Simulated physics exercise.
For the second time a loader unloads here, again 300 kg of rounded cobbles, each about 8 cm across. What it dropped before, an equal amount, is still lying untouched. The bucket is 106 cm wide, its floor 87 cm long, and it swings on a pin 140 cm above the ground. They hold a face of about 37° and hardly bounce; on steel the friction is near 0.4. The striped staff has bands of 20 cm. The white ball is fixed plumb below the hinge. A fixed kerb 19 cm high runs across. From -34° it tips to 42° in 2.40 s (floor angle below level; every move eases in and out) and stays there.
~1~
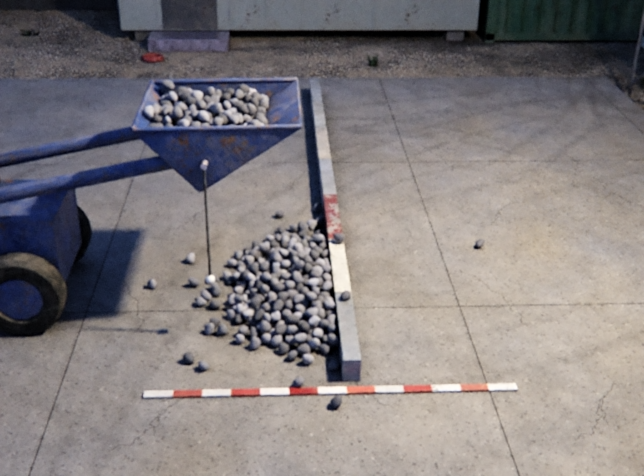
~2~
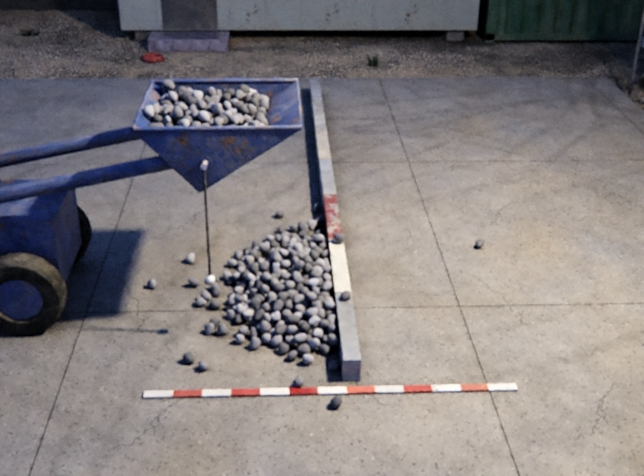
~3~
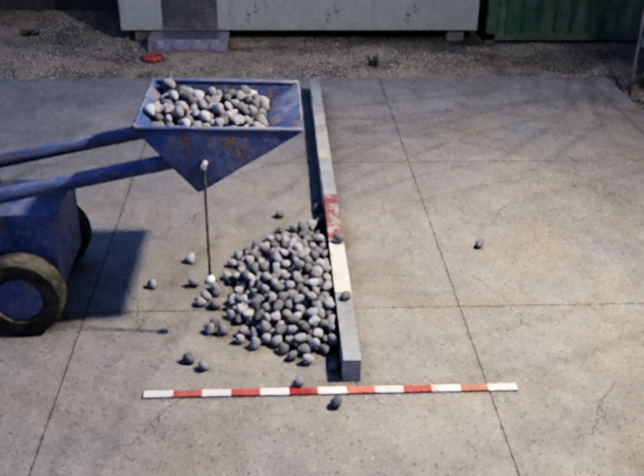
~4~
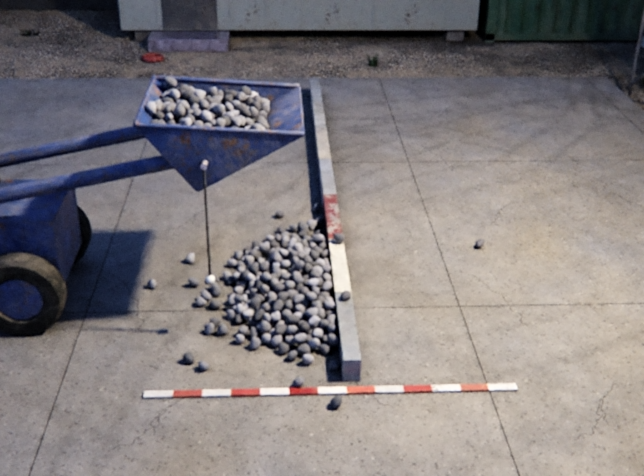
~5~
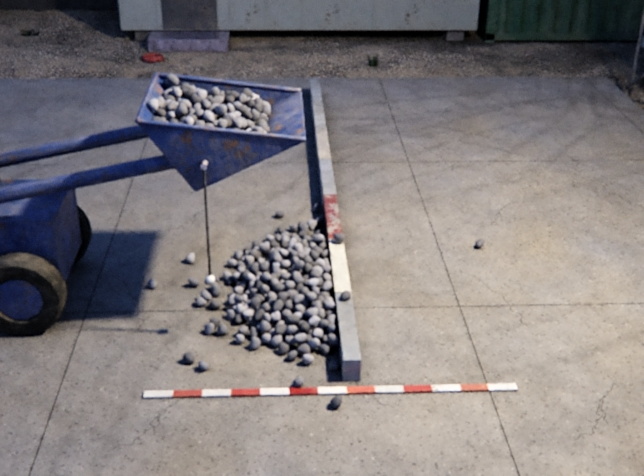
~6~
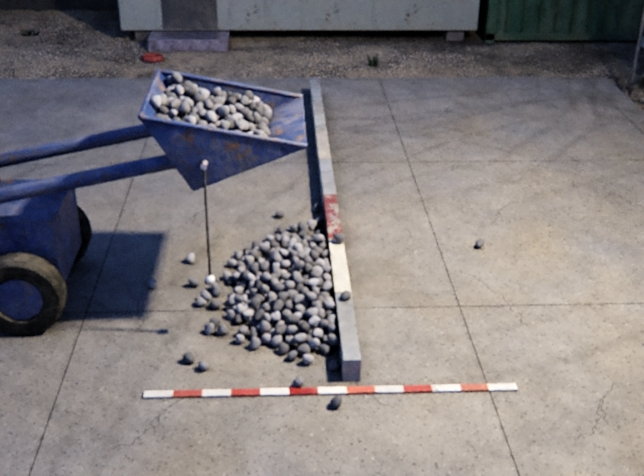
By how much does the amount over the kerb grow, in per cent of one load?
Some 35 per cent is added.
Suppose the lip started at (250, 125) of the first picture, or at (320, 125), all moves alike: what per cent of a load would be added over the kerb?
About 5 and 60 per cent.
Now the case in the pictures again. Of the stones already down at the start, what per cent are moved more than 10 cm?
About 5 per cent.
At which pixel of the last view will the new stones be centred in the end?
Near (327, 272).
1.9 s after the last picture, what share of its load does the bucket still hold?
About 5 per cent.
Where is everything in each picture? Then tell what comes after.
In the first picture, lip at (301, 127), floor tilted -34°, highest stones at (193, 98). The earlier load is highest near (313, 271), 22 cm above ground level, 100 % on this side of the kerb.
In the second picture, lip at (302, 128), floor tilted -33°, highest stones at (193, 98).
In the third picture, lip at (303, 130), floor tilted -32°, highest stones at (187, 95).
In the fourth picture, lip at (304, 134), floor tilted -29°, highest stones at (183, 93).
In the fifth picture, lip at (305, 140), floor tilted -26°, highest stones at (184, 92).
In the sixth picture, the bucket is at -22°, its lip at (307, 146); the top of the load is at (187, 90).
Then, 1.2 s after the last picture the floor is at 30°; in per cent of one load, 92 in the bucket, 108 on this side of the kerb; the foremost stones are at (351, 271).
Then, 1.9 s after the last picture the floor is at 42°; in per cent of one load, 7 in the bucket, 175 on this side of the kerb, 18 over the kerb; the foremost stones are at (423, 271).
Then, 2.2 s after the last picture the floor is at 42°; in per cent of one load, 0 in the bucket, 169 on this side of the kerb, 31 over the kerb; the foremost stones are at (464, 272).
Then, 4.8 s after the last picture the floor is at 42°; in per cent of one load, 0 in the bucket, 165 on this side of the kerb, 35 over the kerb; the foremost stones are at (496, 275). Net gain over the kerb, 35.
